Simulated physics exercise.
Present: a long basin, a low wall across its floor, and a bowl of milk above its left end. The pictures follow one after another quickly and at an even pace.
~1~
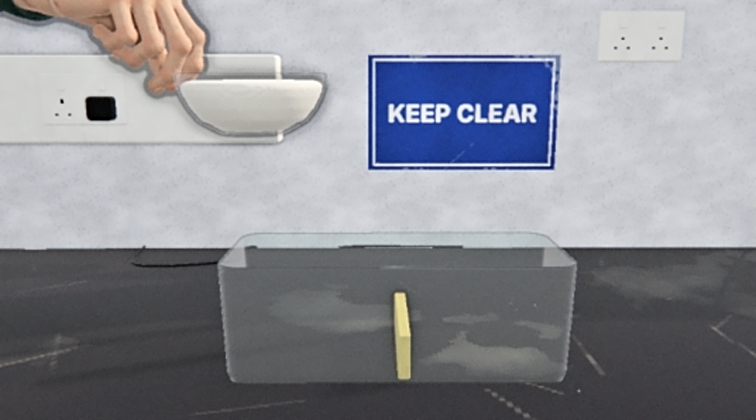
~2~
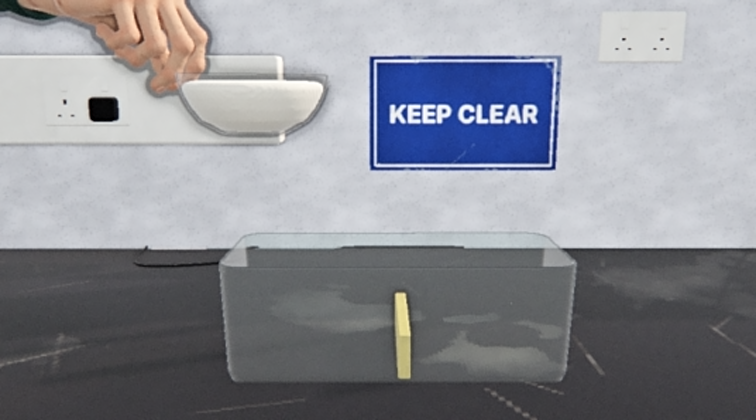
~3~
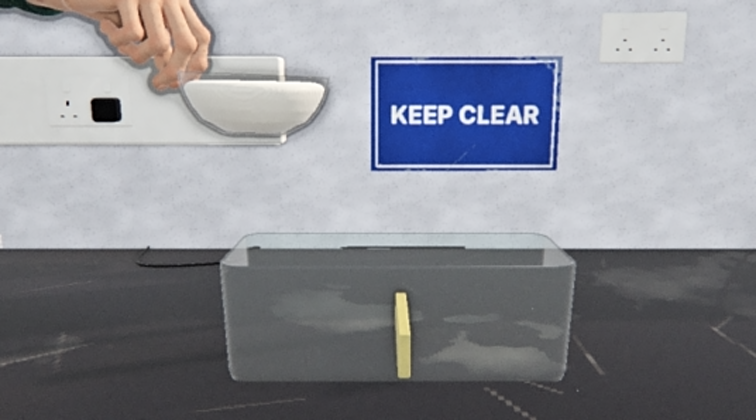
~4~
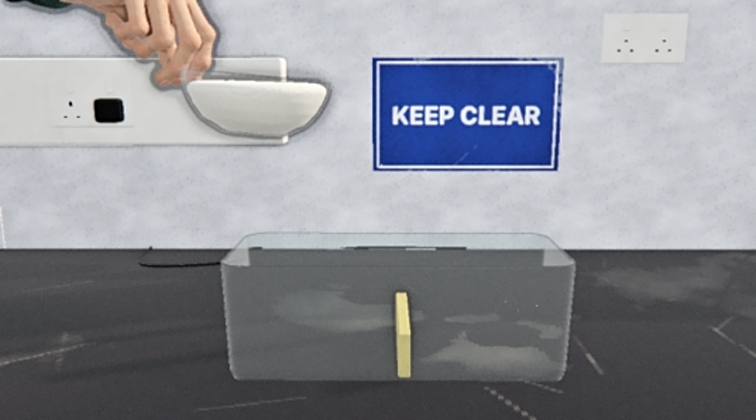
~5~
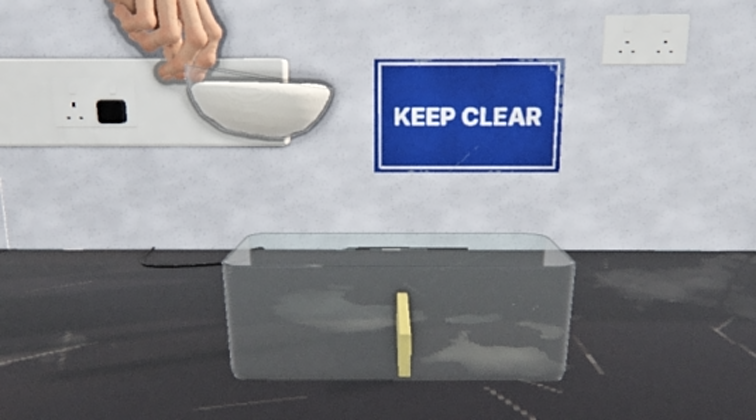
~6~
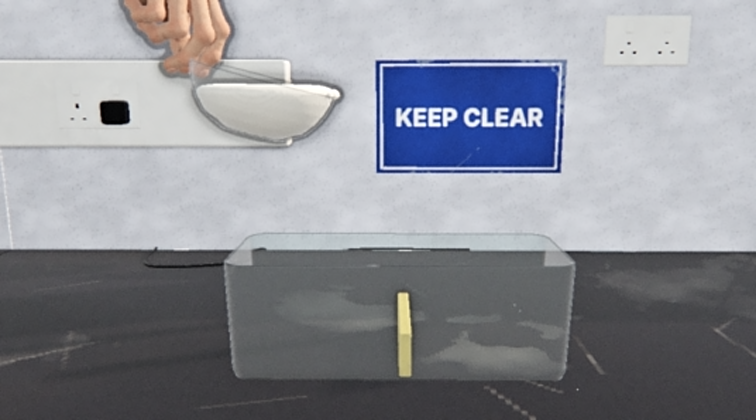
A hand holds a pale bowl level above the left end of a long, clear basin with a low yellowish wall standing across its floor. Slowly at first, then a little faster, the bowl tilts slightly, its right edge dipping while the basin and wall stay still.
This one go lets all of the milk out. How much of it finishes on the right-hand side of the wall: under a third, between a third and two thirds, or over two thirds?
Between a third and two thirds.
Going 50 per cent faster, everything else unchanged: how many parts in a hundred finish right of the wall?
Share on the right: Some 35 percent.
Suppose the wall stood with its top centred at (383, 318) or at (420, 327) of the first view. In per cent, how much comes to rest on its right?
In order, 65 and 20 in a hundred.
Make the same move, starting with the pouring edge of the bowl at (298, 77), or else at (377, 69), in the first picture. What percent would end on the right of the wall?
Roughly 5 % and 85 %.
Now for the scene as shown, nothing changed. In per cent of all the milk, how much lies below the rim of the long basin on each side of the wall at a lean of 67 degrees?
Left 20 per cent, right 25 per cent.
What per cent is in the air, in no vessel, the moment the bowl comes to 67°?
Airborne fraction: Approx. 35 %.
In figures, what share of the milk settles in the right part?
40 % or thereabouts.
A moment on, the bowl is tipped part way and 23 per cent is still to pour, 20 is left of the wall and 23 right of it.
Next, the bowl is tipped right over and 0 per cent is still to pour, 56 is left of the wall and 41 right of it.
Then the bowl is tipped right over and 0 per cent is still to pour, 57 is left of the wall and 42 right of it.
Later the bowl is tipped right over and 0 per cent is still to pour, 57 is left of the wall and 42 right of it.
At rest 57 per cent lies left of the wall, 42 right of it and 1 outside.
